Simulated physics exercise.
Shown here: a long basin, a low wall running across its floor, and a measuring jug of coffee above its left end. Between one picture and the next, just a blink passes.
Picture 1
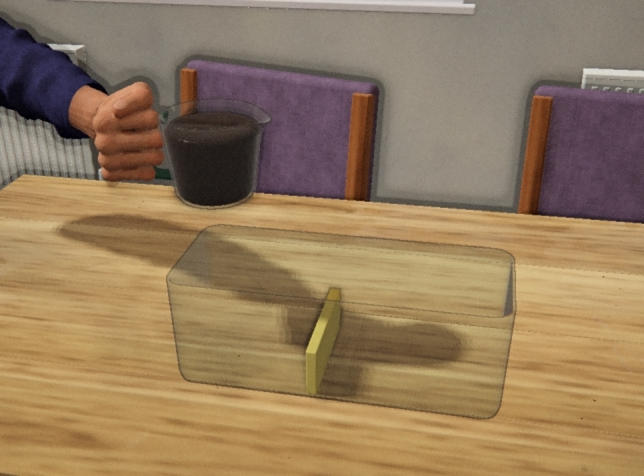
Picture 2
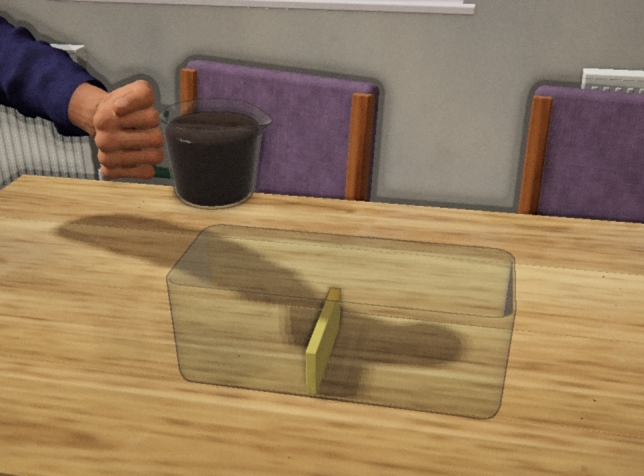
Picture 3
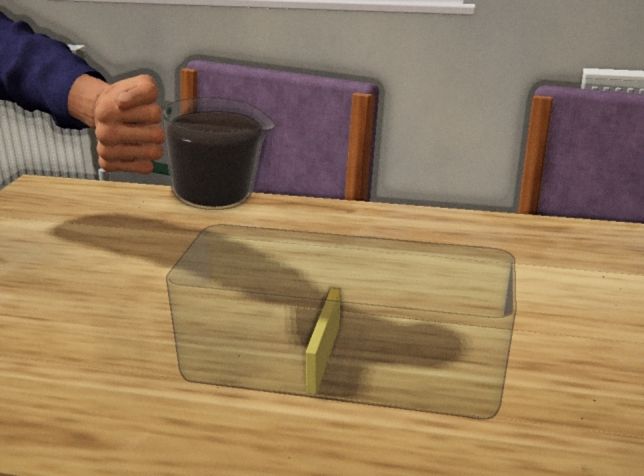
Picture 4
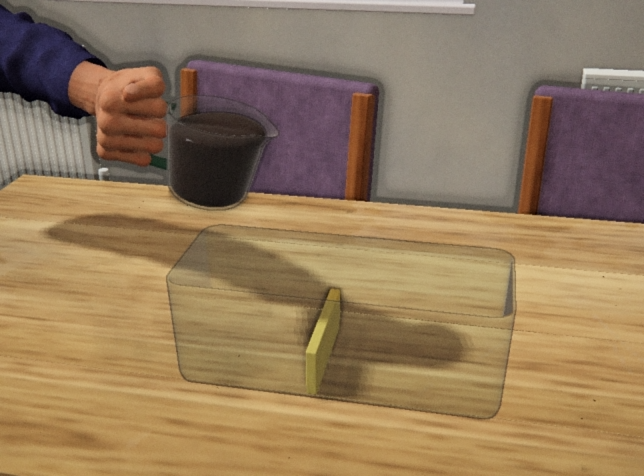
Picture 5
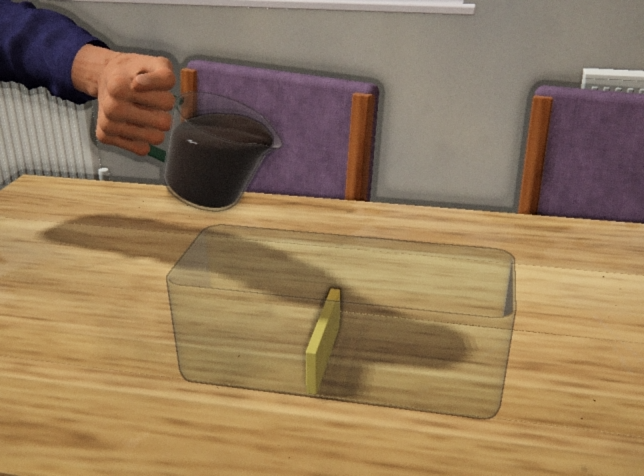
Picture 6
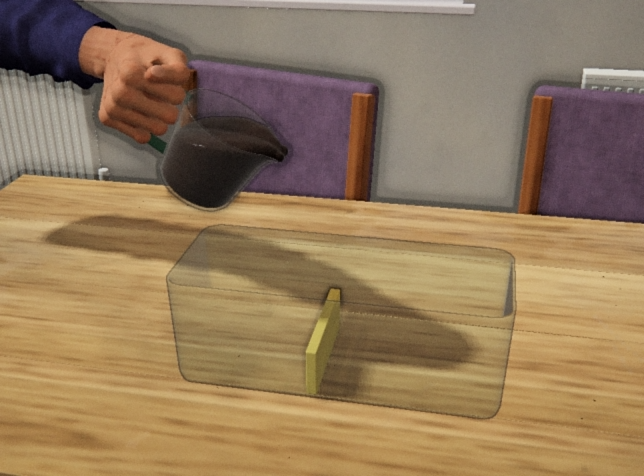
A hand tilts a jug of dark coffee rightward above a long clear basin.
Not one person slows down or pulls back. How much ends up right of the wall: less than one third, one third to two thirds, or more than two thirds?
The share right of the wall is a middling part, a third to two thirds.
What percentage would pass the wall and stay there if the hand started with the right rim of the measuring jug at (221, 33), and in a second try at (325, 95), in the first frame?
It comes to 5 % the first time and 95 % the second.
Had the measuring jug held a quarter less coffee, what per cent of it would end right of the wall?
It comes to near 20 per cent.
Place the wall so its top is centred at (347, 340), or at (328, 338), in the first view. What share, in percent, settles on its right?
It would come to roughly 15 per cent the first time and roughly 45 per cent the second.
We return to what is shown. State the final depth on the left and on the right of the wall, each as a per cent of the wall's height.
20 per cent left, 10 per cent right.
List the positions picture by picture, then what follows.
In the first frame, it leans 0°; its right rim is at (271, 119); the coffee meets the walls at (169, 122) and (259, 128); the long basin's rim runs from (186, 253) to (514, 284); the wall's top is at (324, 320).
In the second frame, it leans 1°; its right rim is at (272, 121); the coffee meets the walls at (170, 122) and (259, 129).
In the third frame, it leans 6°; its right rim is at (275, 126); the coffee meets the walls at (172, 120) and (262, 130).
In the fourth frame, it leans 13°; its right rim is at (279, 134); the coffee meets the walls at (175, 121) and (267, 133).
In the fifth frame, it leans 22°; its right rim is at (283, 145); the coffee meets the walls at (178, 124) and (273, 136).
In the sixth frame, it leans 33°; its right rim is at (284, 159); the coffee meets the walls at (176, 133) and (277, 145); 2 per cent is over the edge.
A moment on, the tilt is 93° and 42 per cent is still to pour, 8 is left of the wall and 20 right of it.
Next, the tilt is 101° and 7 per cent is still to pour, 43 is left of the wall and 41 right of it.
Then the tilt is 101° and 1 per cent is still to pour, 56 is left of the wall and 42 right of it.
Later the tilt is 101° and 0 per cent is still to pour, 57 is left of the wall and 42 right of it.
In the end 57 per cent lies left of the wall, 42 right of it and 1 outside.
